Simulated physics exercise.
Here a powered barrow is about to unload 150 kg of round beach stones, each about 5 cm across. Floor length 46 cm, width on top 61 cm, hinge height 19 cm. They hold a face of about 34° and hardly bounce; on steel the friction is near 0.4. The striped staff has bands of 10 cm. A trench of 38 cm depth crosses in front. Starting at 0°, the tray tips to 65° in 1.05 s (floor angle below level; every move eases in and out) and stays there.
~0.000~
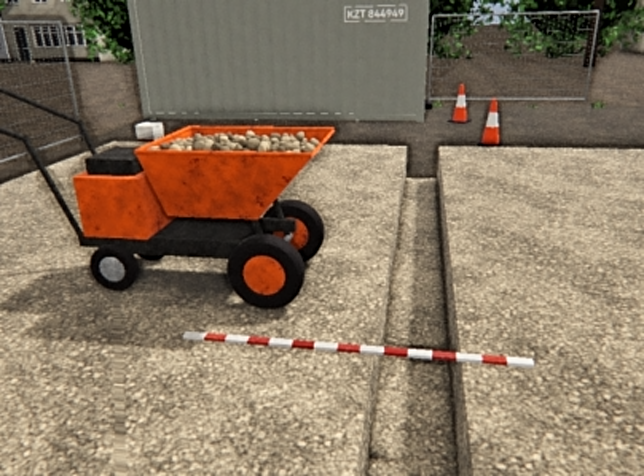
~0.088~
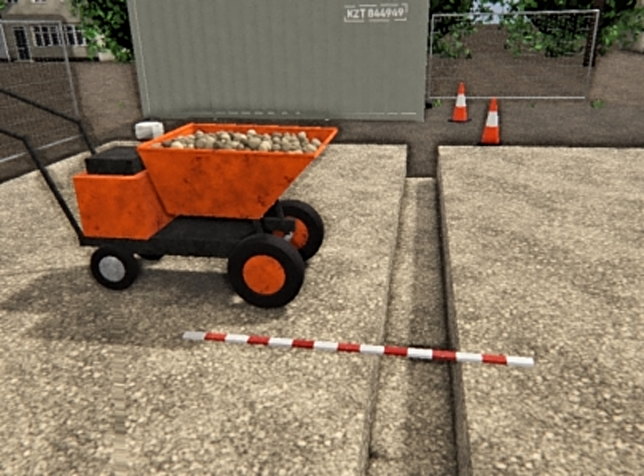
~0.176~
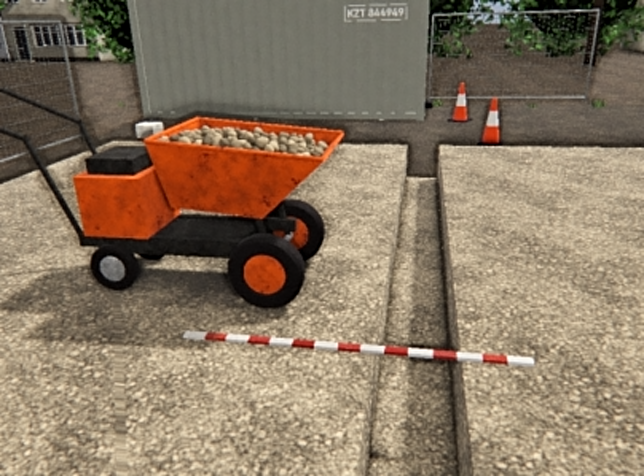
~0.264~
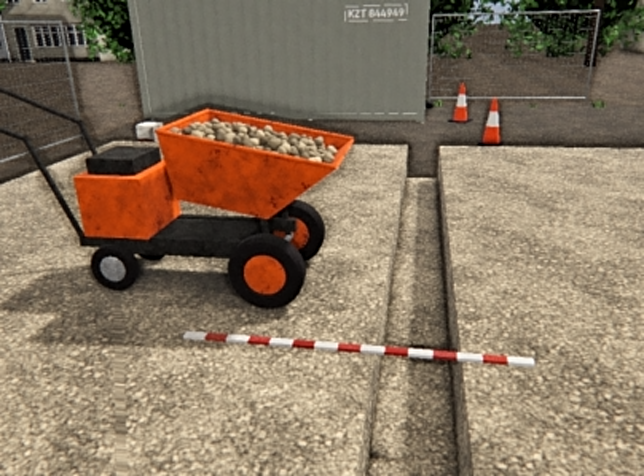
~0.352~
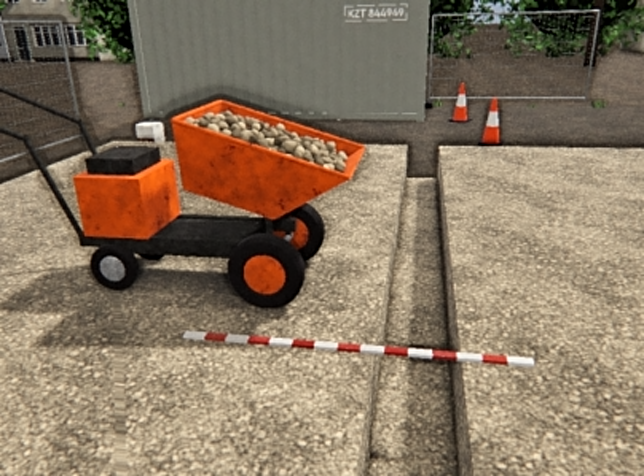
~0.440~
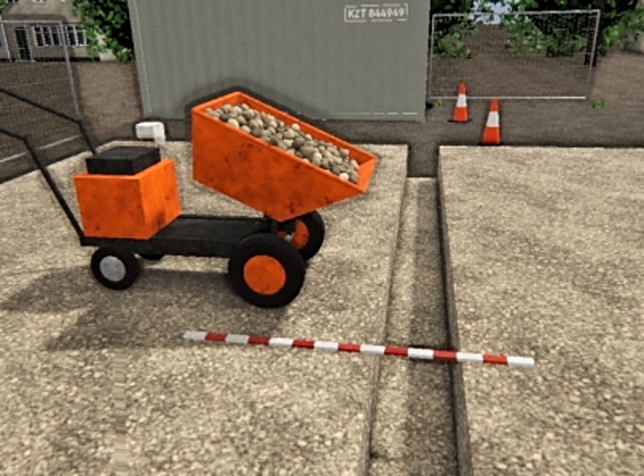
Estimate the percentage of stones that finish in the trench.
Close to 73 in a hundred.
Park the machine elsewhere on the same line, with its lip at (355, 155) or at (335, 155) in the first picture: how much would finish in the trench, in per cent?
First some 35, then 50 per cent.
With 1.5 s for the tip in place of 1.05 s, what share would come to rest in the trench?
Then about 80 per cent.
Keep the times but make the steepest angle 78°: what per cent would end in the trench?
It would be near 90 per cent.
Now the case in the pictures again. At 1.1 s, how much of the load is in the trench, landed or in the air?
About 30 per cent by then.
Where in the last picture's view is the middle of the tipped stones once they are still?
Around (434, 336).
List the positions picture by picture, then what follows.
In the first frame, lip at (312, 155), floor tilted 0°, highest stones at (249, 140).
In the second frame, the tray is at 1°, its lip at (315, 156); the top of the load is at (219, 139); the stones move at 0.3 m/s on average.
In the third frame, lip at (323, 160), floor tilted 5°, highest stones at (206, 134); the stones move at 0.5 m/s on average.
In the fourth frame, the tray is at 10°, its lip at (336, 168); the top of the load is at (211, 128); the stones move at 0.6 m/s on average.
In the fifth frame, lip at (349, 178), floor tilted 17°, highest stones at (222, 119); the stones move at 0.8 m/s on average.
In the sixth frame, the tray is at 25°, its lip at (363, 192); the top of the load is at (235, 112); the stones move at 0.8 m/s on average.
After 0.8 s the floor is at 55°; 100 % in the tray; the foremost stones are at (402, 231).
After 1.1 s the floor is at 65°; 64 % in the tray, 30 % in the trench, 6 % past the trench; the foremost stones are at (484, 292).
After 1.5 s the floor is at 65°; 27 % in the tray, 47 % in the trench, 25 % past the trench; the foremost stones are at (604, 292).
After 3.5 s the floor is at 65°; 0 % in the tray, 73 % in the trench, 27 % past the trench; the foremost stones are past the picture's edge.
